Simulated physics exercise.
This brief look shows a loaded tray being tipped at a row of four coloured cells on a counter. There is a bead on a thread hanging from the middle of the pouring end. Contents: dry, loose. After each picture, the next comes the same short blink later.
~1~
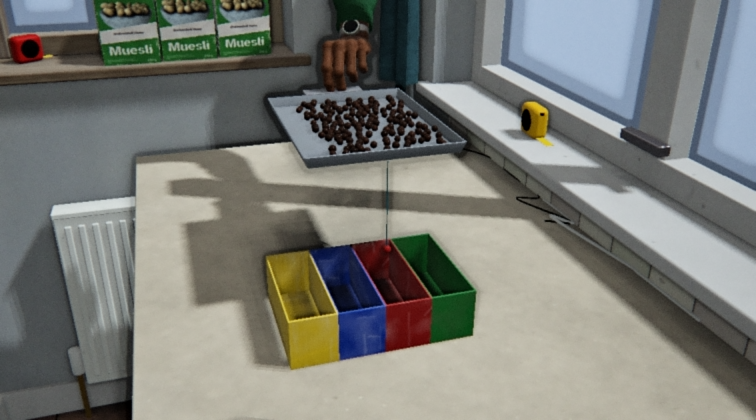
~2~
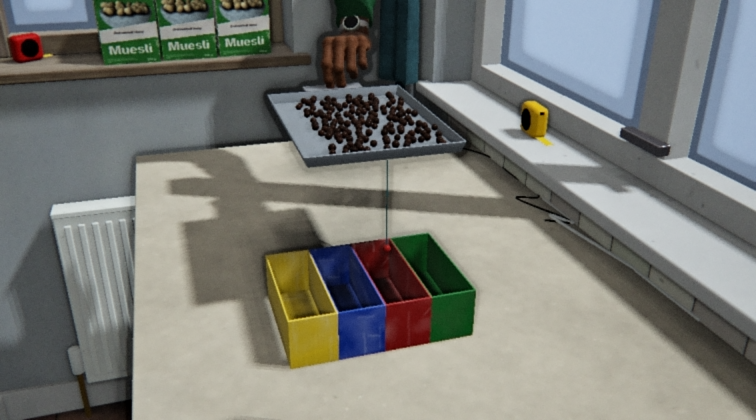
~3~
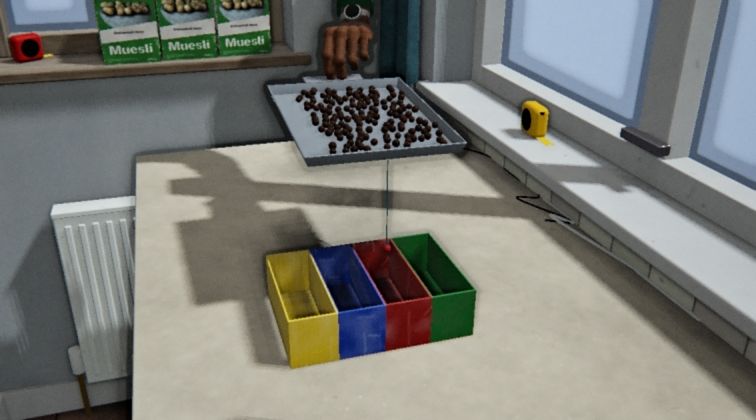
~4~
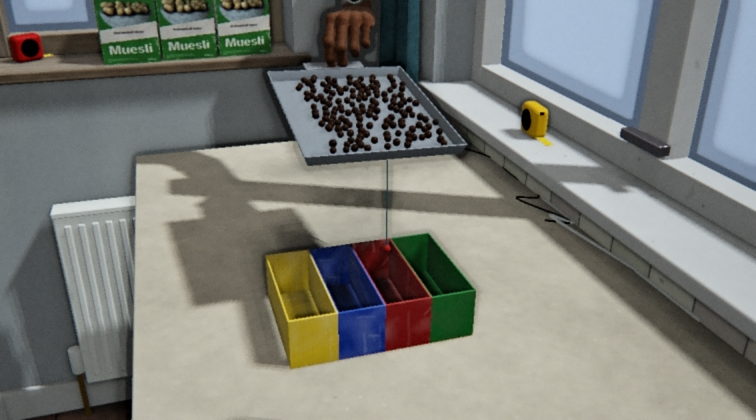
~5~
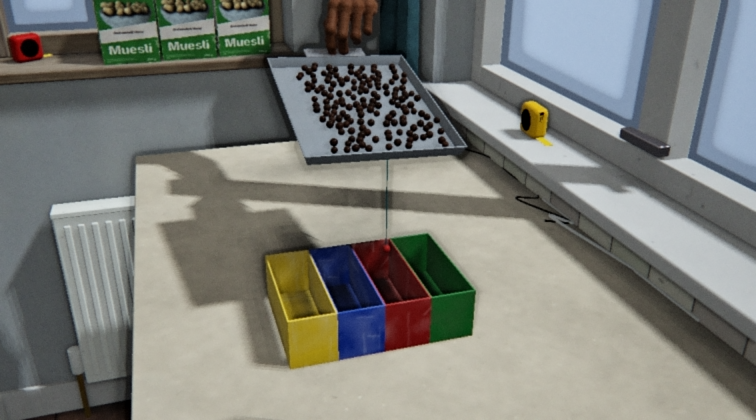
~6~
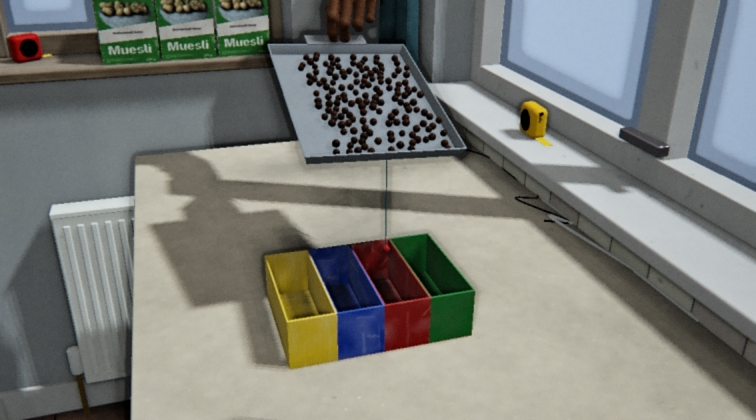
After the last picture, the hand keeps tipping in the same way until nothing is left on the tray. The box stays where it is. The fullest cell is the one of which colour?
The fullest cell is the green one.
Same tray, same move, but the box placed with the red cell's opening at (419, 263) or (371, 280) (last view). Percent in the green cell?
It would be near 40 per cent first and near 30 per cent second.
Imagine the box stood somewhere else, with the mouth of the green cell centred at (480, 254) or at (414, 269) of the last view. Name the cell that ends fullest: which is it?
First: Red. Second: The green one.
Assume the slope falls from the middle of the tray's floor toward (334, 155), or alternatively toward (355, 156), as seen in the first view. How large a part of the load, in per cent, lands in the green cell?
First some 0, then 0 per cent.
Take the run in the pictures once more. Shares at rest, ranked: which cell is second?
Runner-up - the red cell.
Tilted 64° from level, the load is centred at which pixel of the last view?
Check around (422, 161) in the last picture.
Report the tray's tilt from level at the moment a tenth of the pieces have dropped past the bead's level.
Approx. 60° from level.
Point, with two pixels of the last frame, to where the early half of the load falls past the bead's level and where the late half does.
Roughly (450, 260) first, then roughly (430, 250).
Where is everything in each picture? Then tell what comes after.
Corners of the pouring end near (308, 157) and (461, 141), level; middle of the load near (361, 120), chocolate balls; bead on its thread near (387, 249); yellow cell near (314, 337); blue cell near (362, 329); red cell near (408, 320); green cell near (453, 313), in the first frame.
Corners of the pouring end near (307, 156) and (461, 141), level; middle of the load near (361, 118), in the second frame.
Corners of the pouring end near (308, 155) and (462, 141), tipped barely, lowest at the right corner; middle of the load near (361, 113), in the third frame.
Corners of the pouring end near (308, 155) and (462, 143), tipped a little, lowest at the right corner; middle of the load near (362, 106), in the fourth frame.
Corners of the pouring end near (308, 154) and (462, 145), tipped a little, lowest at the right corner; middle of the load near (363, 100), in the fifth frame.
Corners of the pouring end near (308, 154) and (462, 146), tipped clearly, lowest at the right corner; middle of the load near (366, 96), the whole lot on the move; yellow cell near (313, 337); blue cell near (361, 328); red cell near (407, 320); green cell near (452, 312), in the sixth frame.
Shortly afterwards, tray tipped steeply; near half on the tray; a little in the green cell; a little in the red cell; only a few in the blue cell; near a quarter falling or outside the box.
Next, tray tipped past a quarter turn; near a third in the green cell; near a quarter in the red cell; a little in the blue cell; only a few in the yellow cell; near a third falling or outside the box.
Some moments later, tray tipped past a quarter turn; near a third in the green cell; near a quarter in the red cell; a little in the blue cell; only a few in the yellow cell; near a third falling or outside the box.
In the end, tray tipped past a quarter turn; near a third in the green cell; near a quarter in the red cell; a little in the blue cell; only a few in the yellow cell; near a third outside the box.
